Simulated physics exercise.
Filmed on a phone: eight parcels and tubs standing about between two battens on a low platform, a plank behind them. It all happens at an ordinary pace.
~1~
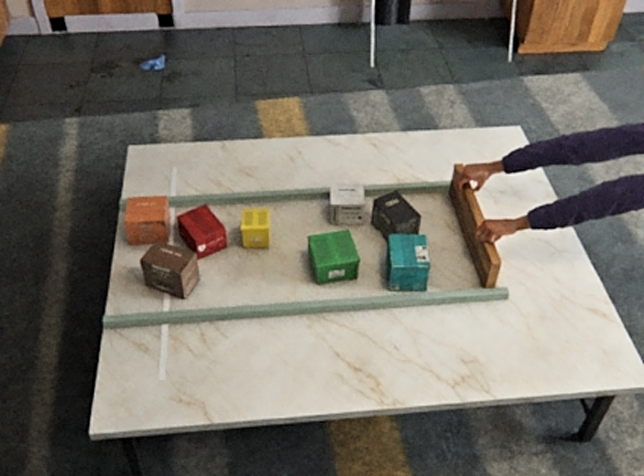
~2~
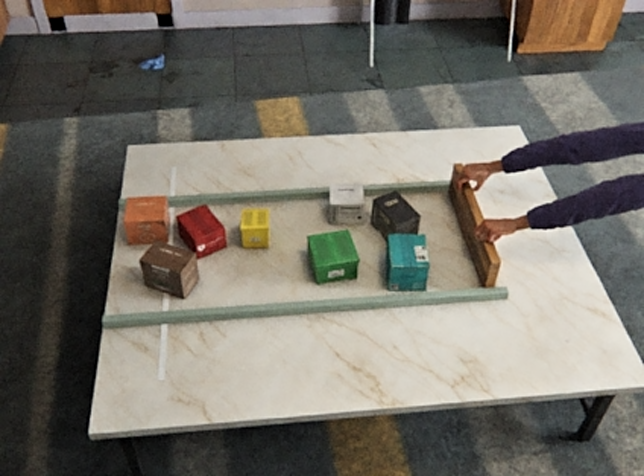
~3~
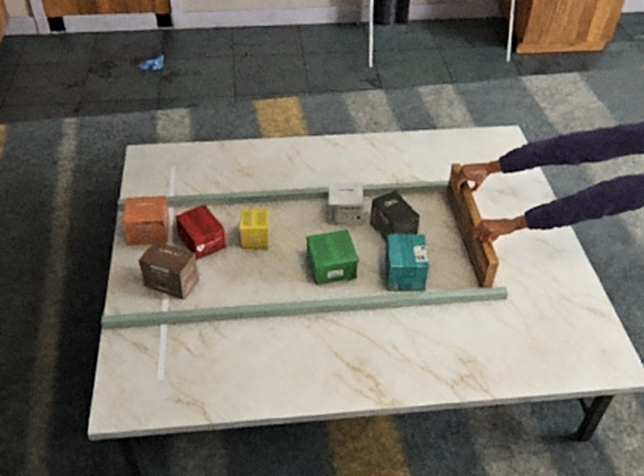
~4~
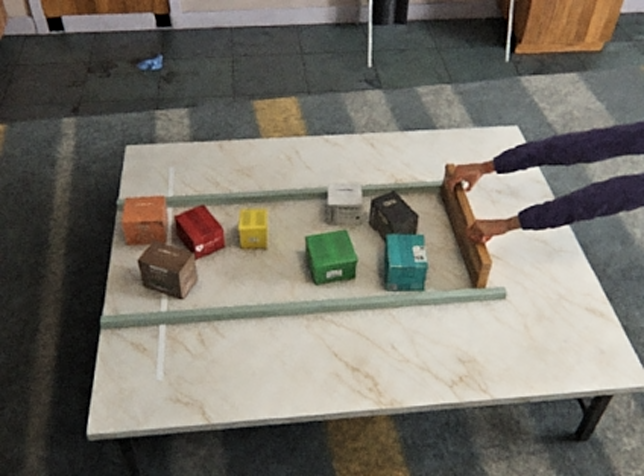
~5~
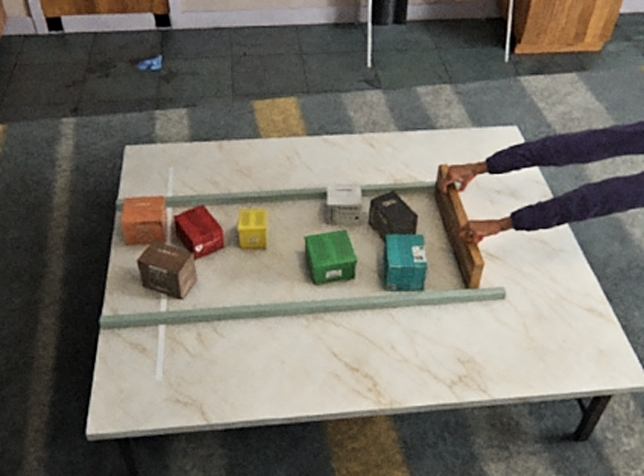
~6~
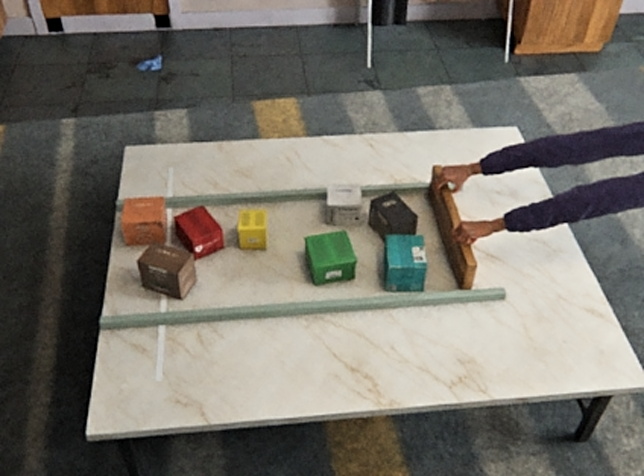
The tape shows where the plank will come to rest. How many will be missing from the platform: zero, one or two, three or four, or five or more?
Here the number that fall off is three or four.
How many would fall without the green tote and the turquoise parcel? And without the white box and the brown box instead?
It would be 2 and 3.
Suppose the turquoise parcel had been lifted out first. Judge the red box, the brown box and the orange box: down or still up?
The red box is lost; the brown box comes down; the orange box tumbles off.
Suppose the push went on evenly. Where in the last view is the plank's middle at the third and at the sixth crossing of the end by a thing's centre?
Near (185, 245) and (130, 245).
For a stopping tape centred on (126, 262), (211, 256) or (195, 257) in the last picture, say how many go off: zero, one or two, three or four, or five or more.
In that order: At least five; either one or two; either one or two.
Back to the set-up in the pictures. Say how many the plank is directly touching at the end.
3 of them.
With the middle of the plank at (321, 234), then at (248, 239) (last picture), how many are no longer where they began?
At the one place 4, at the other 8.
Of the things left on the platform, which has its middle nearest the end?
The yellow tote.
Soon after, none off yet; orange box at rest near (145, 221); brown box at rest near (168, 271); red box at rest near (199, 232).
After that, none off yet; orange box at rest near (145, 221); brown box displaced a little near (152, 272); red box displaced a little near (185, 232).
In the end, the number that fall off is three or four; gone, green tote, red box, brown box and orange box.
